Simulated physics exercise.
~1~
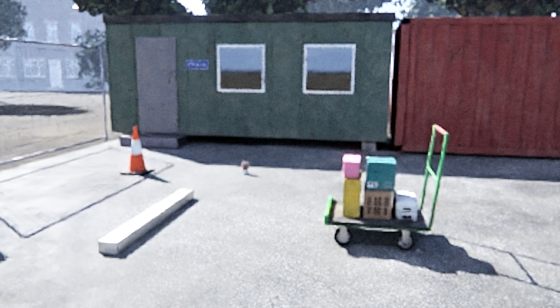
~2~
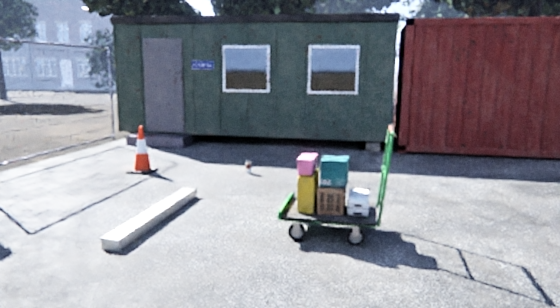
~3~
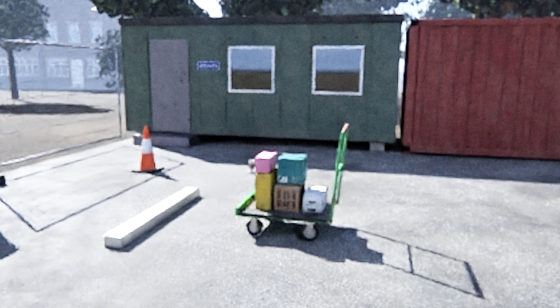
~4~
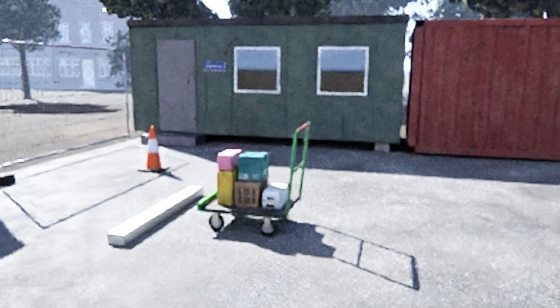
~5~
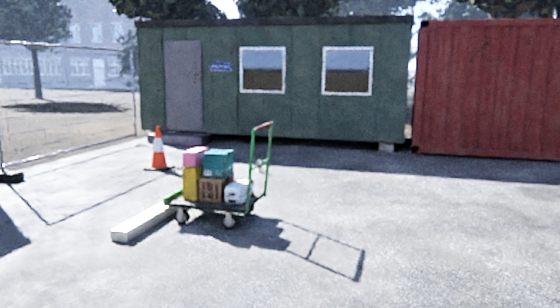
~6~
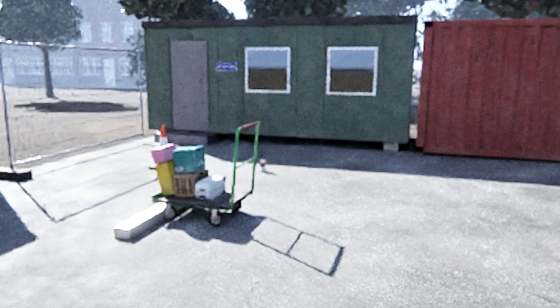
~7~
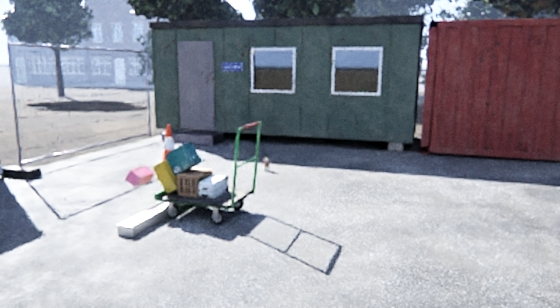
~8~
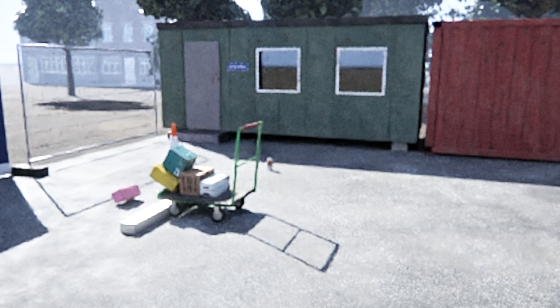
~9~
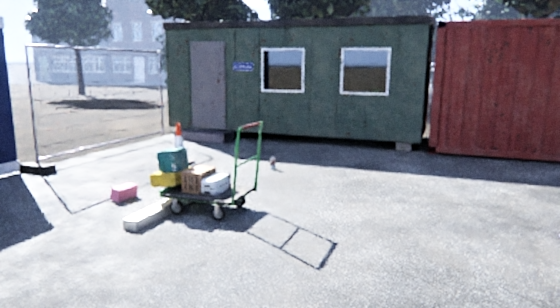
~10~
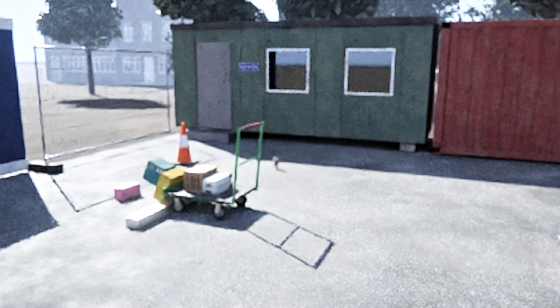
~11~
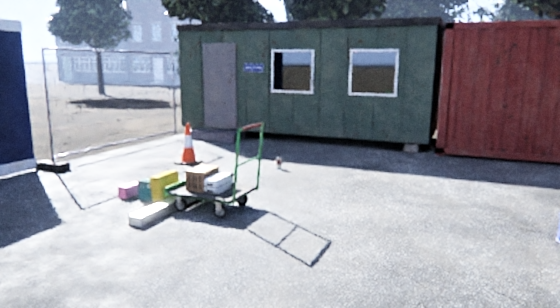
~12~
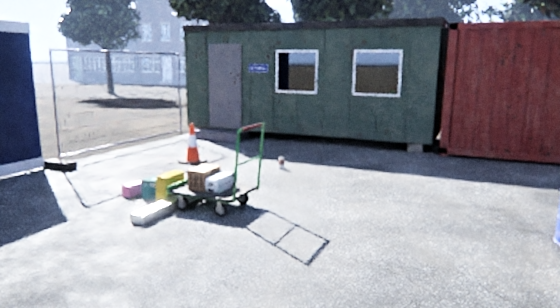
In this clip, a green-handled trolley loaded with colourful boxes rolls left across a yard and stops against a pale kerb; the pink, teal and yellow boxes topple over its front onto the ground, while the brown crate and white case stay aboard.
